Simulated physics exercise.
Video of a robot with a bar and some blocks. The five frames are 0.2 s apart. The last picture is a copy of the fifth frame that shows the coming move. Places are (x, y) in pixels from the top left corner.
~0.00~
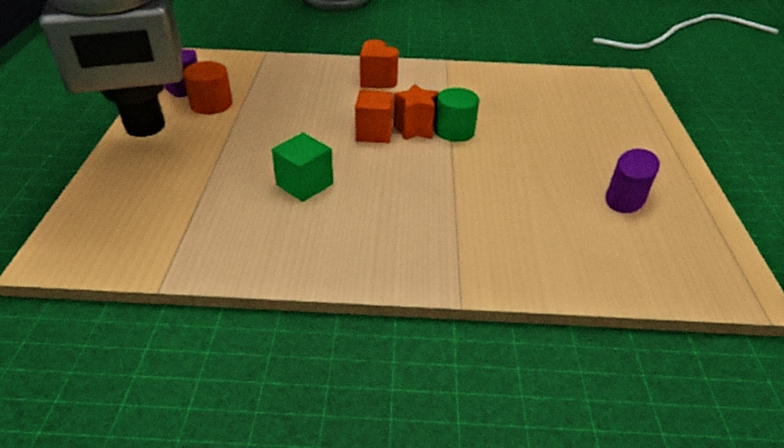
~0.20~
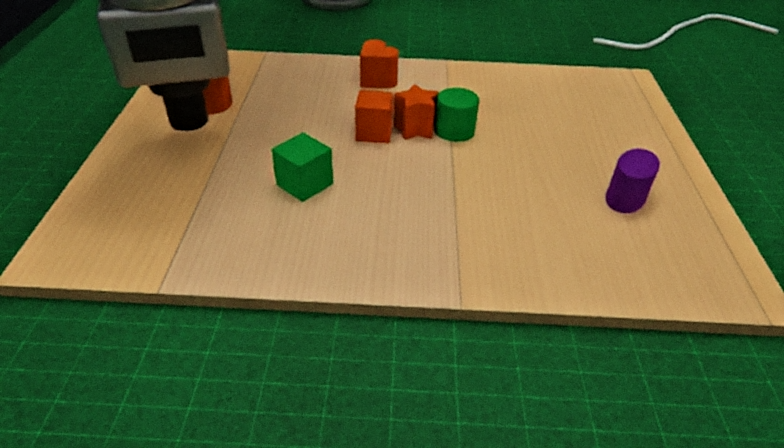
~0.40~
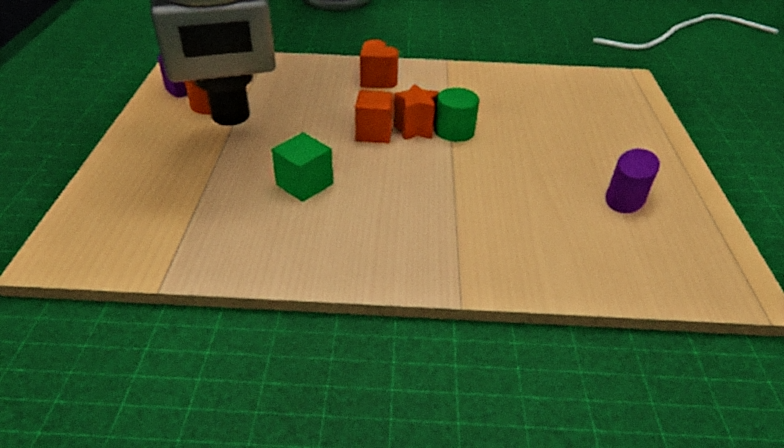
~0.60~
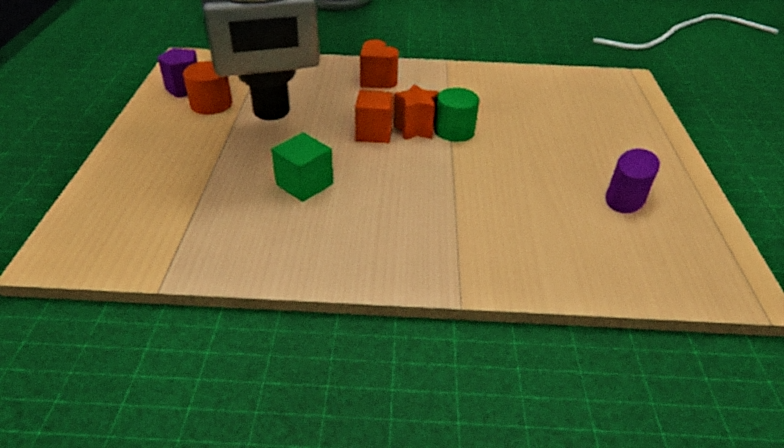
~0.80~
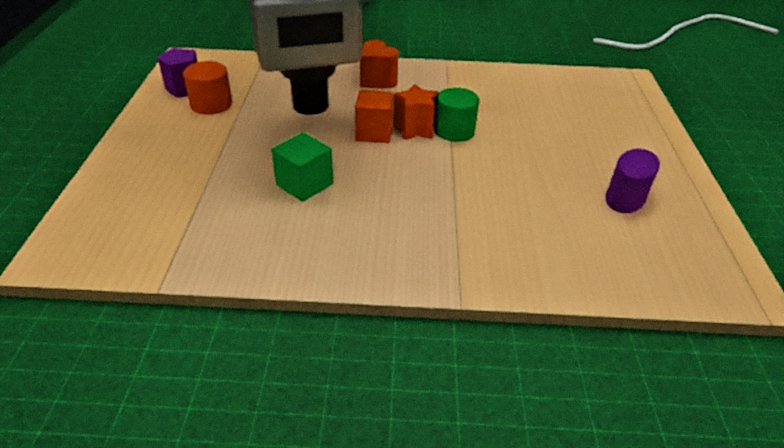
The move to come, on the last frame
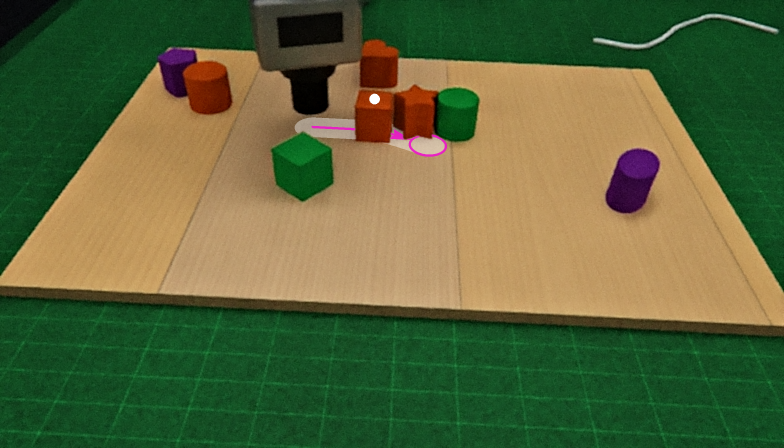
In this clip, a robot arm with a dark, short bar at its lower end moves steadily rightward above a wooden board, passing behind a green cube, while the orange, green and purple blocks on the board stay still.
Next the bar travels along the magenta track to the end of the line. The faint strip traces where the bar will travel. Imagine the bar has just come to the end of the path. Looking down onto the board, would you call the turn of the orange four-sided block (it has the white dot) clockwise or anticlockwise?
From the top: Counterclockwise.
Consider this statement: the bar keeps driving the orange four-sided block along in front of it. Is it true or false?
That statement is accurate.
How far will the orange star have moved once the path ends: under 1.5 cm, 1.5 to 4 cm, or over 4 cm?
Once the path ends, it will sit over 4 cm from where it is now.
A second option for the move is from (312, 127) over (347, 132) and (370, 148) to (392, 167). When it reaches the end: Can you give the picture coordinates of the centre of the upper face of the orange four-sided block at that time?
Near (402, 104).
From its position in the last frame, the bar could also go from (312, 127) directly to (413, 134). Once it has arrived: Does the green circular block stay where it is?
Short answer: No.
Drawn move, from (312, 127) through (372, 131) to (428, 145); the dot is on the orange four-sided block.
On the path given first. One third of the way, bar (352, 108); orange four-sided block (388, 98); orange star (426, 93); green circular block (465, 98).
Two thirds of the way, bar (393, 114); orange four-sided block (431, 100), turned 25° anticlockwise; orange star (462, 92); green circular block (499, 98).
At the end, bar (430, 124); green four-sided block still; orange four-sided block (469, 107), turned 40° anticlockwise; orange star (491, 94), turned 15° anticlockwise; green circular block (529, 95).
